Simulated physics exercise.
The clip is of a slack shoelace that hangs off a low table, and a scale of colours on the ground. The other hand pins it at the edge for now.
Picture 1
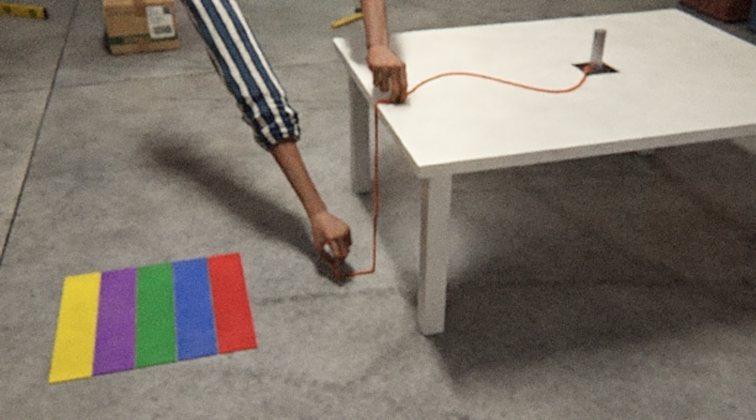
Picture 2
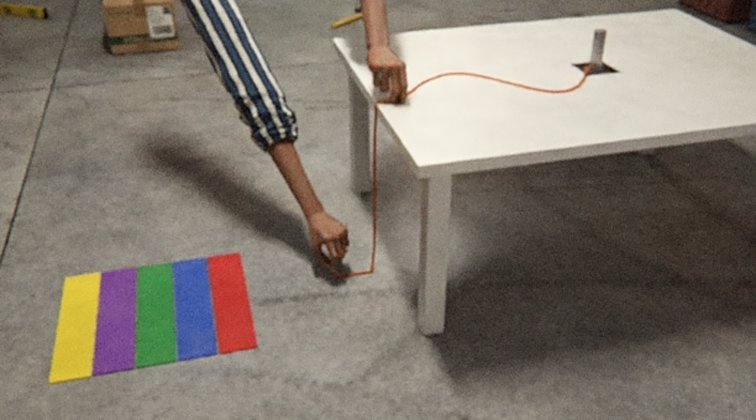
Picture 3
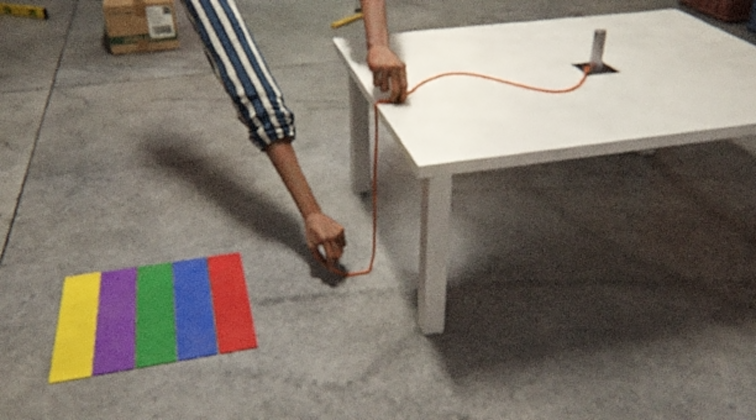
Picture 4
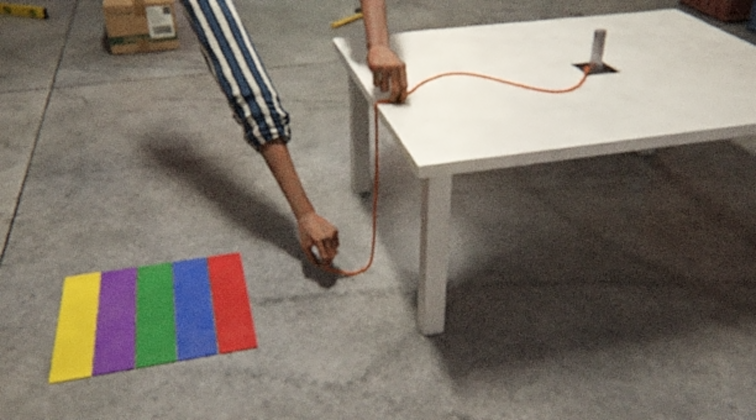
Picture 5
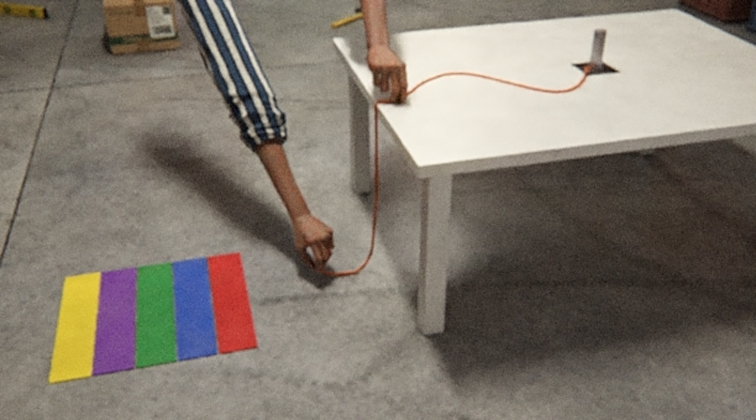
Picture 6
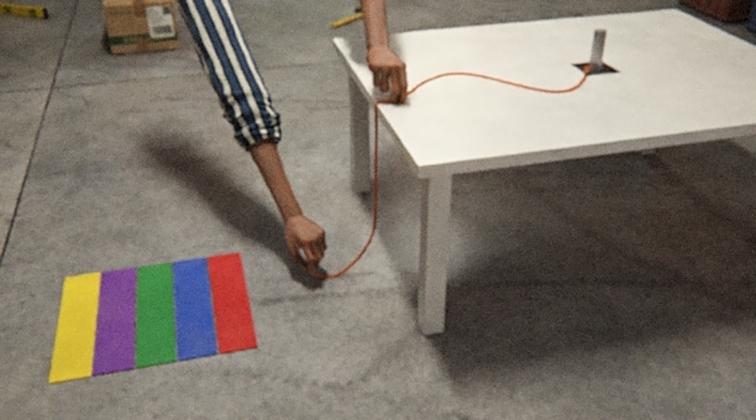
We see one hand pinning an orange cord at the edge of a low white table while the other, in a striped sleeve, slowly draws its lower end a short way left across the floor, toward five coloured stripes.
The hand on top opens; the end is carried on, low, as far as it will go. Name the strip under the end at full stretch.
The end stops over the purple strip.
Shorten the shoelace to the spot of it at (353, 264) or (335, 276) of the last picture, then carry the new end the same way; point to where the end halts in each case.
Near (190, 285) and (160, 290).
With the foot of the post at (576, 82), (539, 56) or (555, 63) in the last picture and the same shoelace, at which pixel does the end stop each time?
In that order: (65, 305), (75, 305) and (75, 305).
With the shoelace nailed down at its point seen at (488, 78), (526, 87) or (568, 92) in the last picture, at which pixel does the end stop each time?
In that order: (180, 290), (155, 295) and (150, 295).
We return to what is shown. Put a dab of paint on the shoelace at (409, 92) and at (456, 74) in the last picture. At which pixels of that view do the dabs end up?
The first at (345, 123), the second at (415, 93).
Early on, end near (195, 287); over blue.
Midway, end near (143, 294); over green.
At the end of the slack, end near (112, 299); over purple. It gets as far as the purple strip.
